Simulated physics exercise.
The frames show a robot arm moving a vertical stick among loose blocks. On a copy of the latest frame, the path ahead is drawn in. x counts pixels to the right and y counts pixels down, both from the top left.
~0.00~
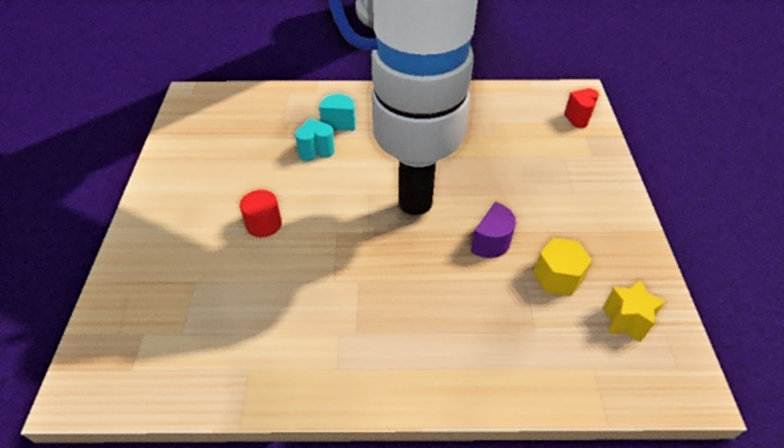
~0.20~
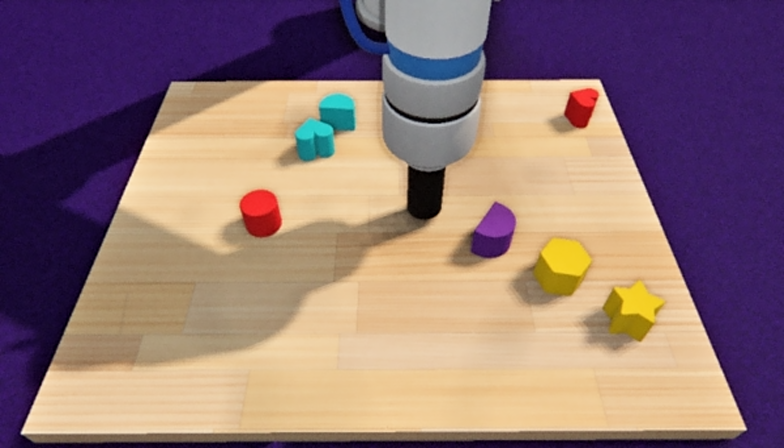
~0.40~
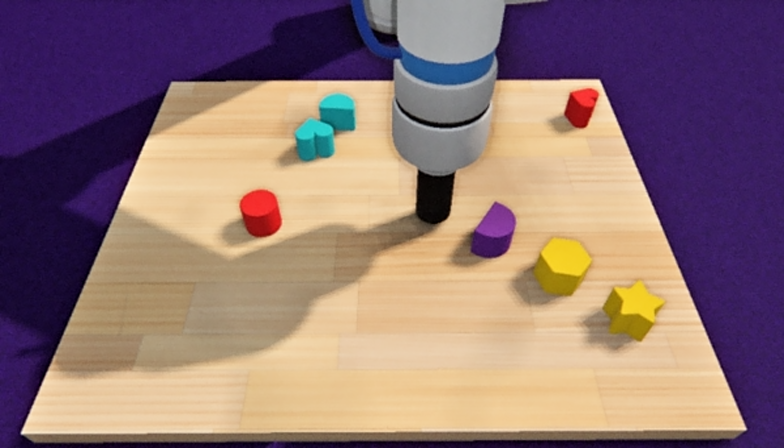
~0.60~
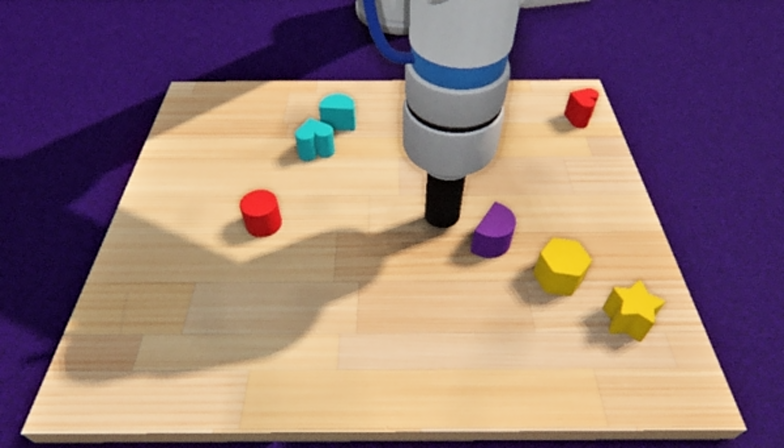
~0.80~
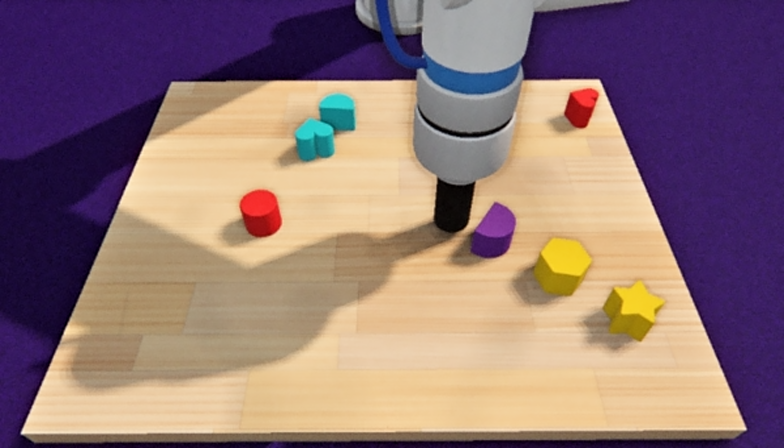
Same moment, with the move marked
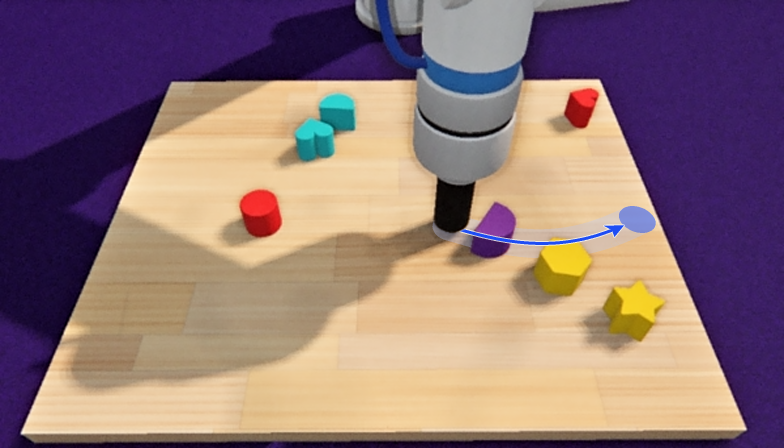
A robot arm slid its black stick slowly a short way to the right and slightly nearer, closing in beside the purple half-round block, while all the colored blocks on the wooden board stayed still.
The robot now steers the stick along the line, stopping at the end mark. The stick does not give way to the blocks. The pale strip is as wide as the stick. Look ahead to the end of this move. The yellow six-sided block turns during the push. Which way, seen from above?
From the top, the block rotates clockwise.
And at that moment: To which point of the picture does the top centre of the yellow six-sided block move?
By then it is at (602, 277).
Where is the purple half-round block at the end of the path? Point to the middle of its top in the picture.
The middle of the upper face of the purple half-round block will lie at about (606, 244) in the picture.
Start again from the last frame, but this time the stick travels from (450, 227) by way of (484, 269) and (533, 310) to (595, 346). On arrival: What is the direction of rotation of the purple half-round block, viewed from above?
Answer: Anticlockwise.
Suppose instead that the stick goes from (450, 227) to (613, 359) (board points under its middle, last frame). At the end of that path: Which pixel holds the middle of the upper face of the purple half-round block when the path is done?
The top centre is at (533, 231).
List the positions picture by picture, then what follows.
The first frame shows tip of the stick (415, 203), middles of tops, purple half-round block (498, 221), yellow six-sided block (566, 256), yellow star-shaped block (639, 300).
The second frame shows stick (424, 207), nothing pushed.
The third frame shows stick (433, 211), nothing pushed.
The fourth frame shows stick (442, 215), nothing pushed.
The fifth frame shows stick (451, 219), purple half-round block (498, 221), yellow six-sided block (566, 256), yellow star-shaped block (639, 300).
The line goes from (450, 227) over (516, 242) and (583, 239) to (637, 219).
On the path given first. One third of the way, stick (520, 235); purple half-round block (556, 234); yellow six-sided block (583, 265), turned 25° clockwise.
Two thirds of the way, stick (587, 232); purple half-round block (606, 244), turned 50° clockwise; yellow six-sided block (602, 277), turned 60° clockwise; yellow star-shaped block (645, 306), turned 20° anticlockwise.
At the end, stick (641, 212); purple half-round block (606, 244), turned 50° clockwise; yellow six-sided block (602, 277), turned 60° clockwise; yellow star-shaped block (645, 306), turned 20° anticlockwise.
